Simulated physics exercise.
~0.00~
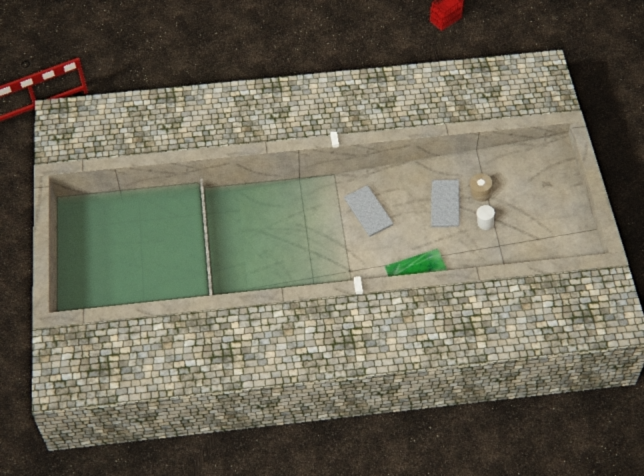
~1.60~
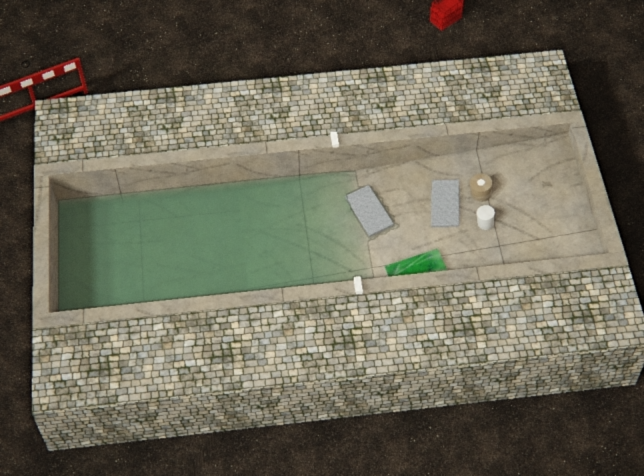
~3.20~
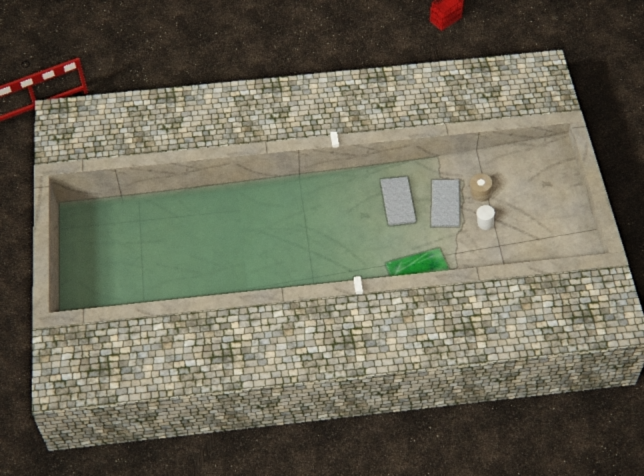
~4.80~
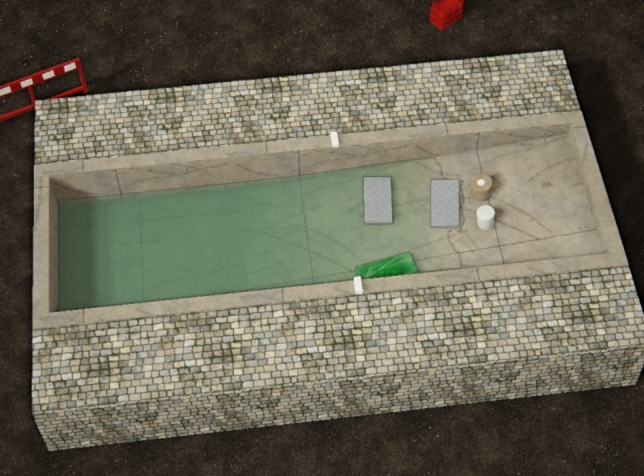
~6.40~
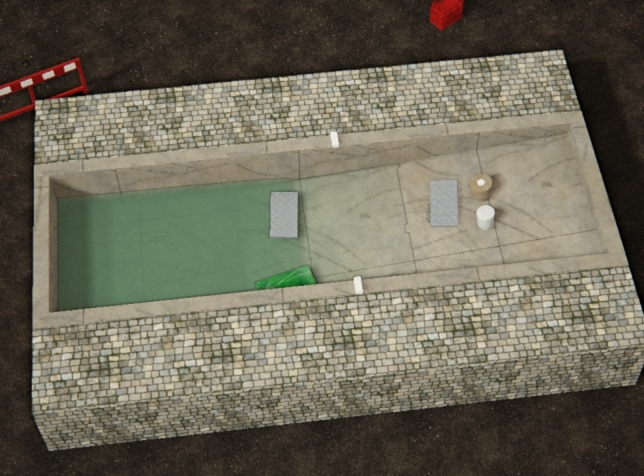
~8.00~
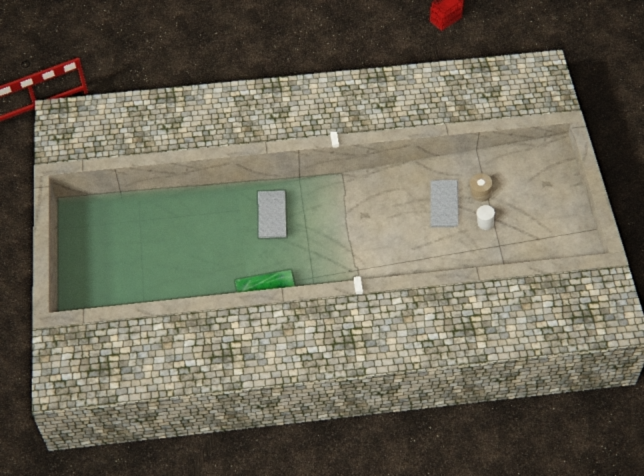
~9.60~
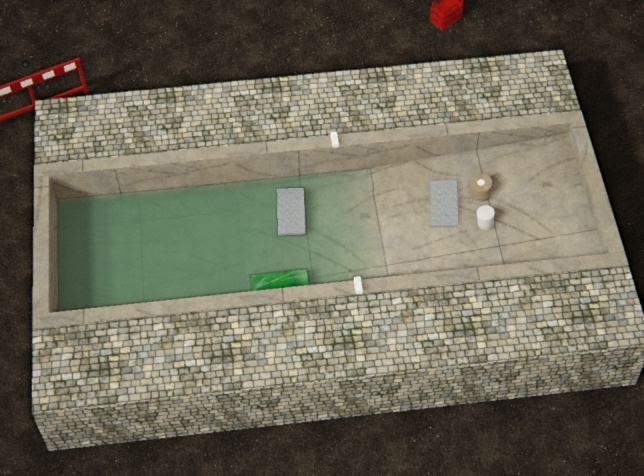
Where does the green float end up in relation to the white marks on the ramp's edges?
It ends up beyond the white marks, floating in the water to their left. The water lifts it off the ramp and carries it there as it draws back.
